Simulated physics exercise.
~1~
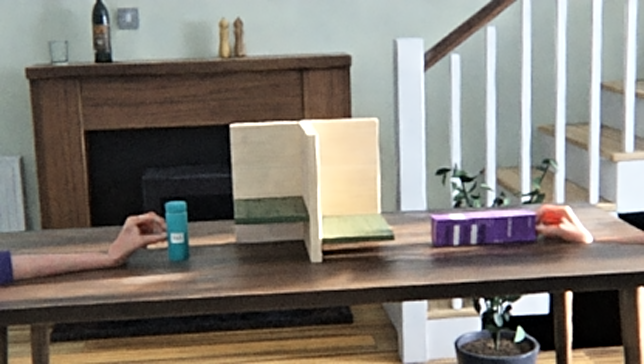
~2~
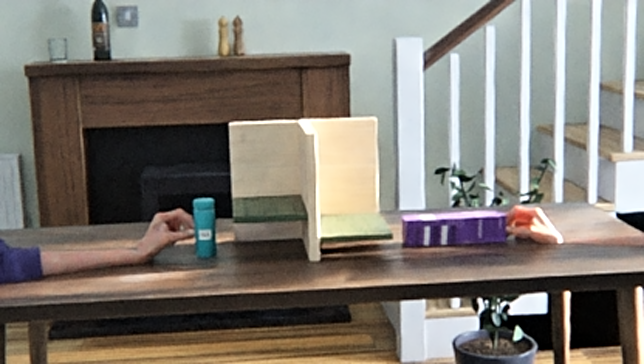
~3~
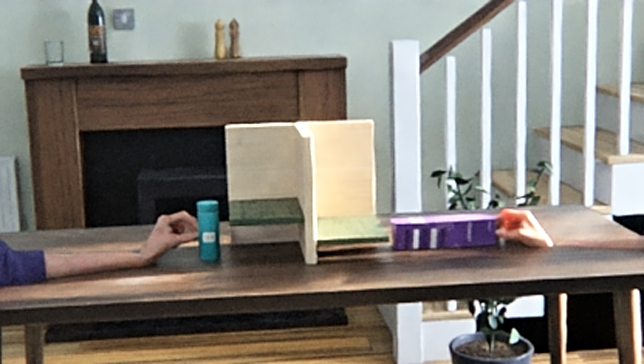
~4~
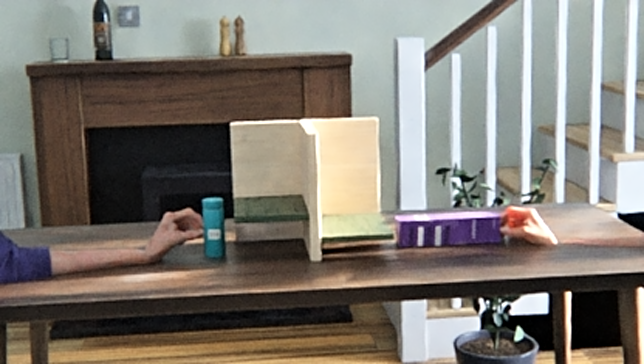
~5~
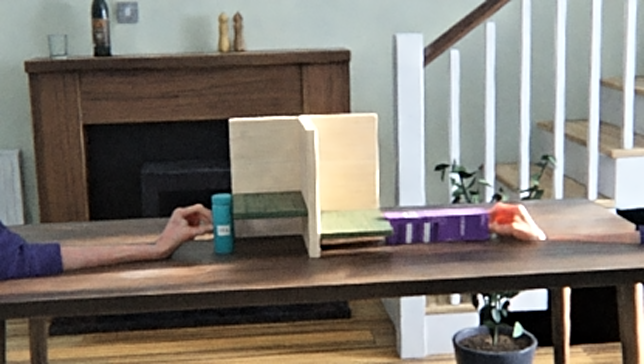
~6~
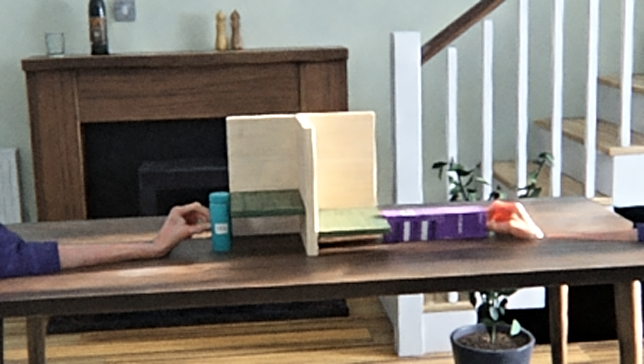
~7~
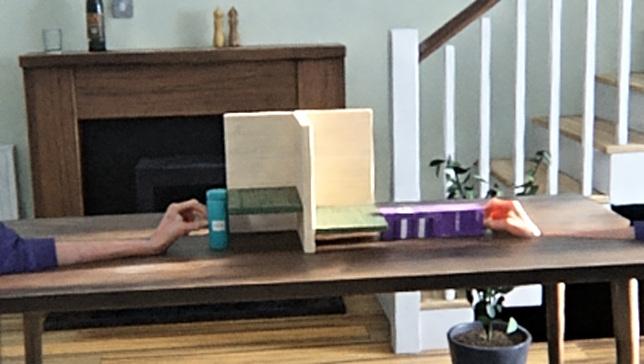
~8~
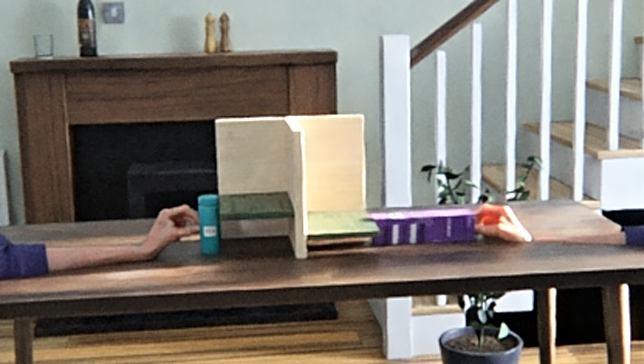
A turquoise shaker and a purple carton, pushed inward by hands, stop at the shelves' edges.
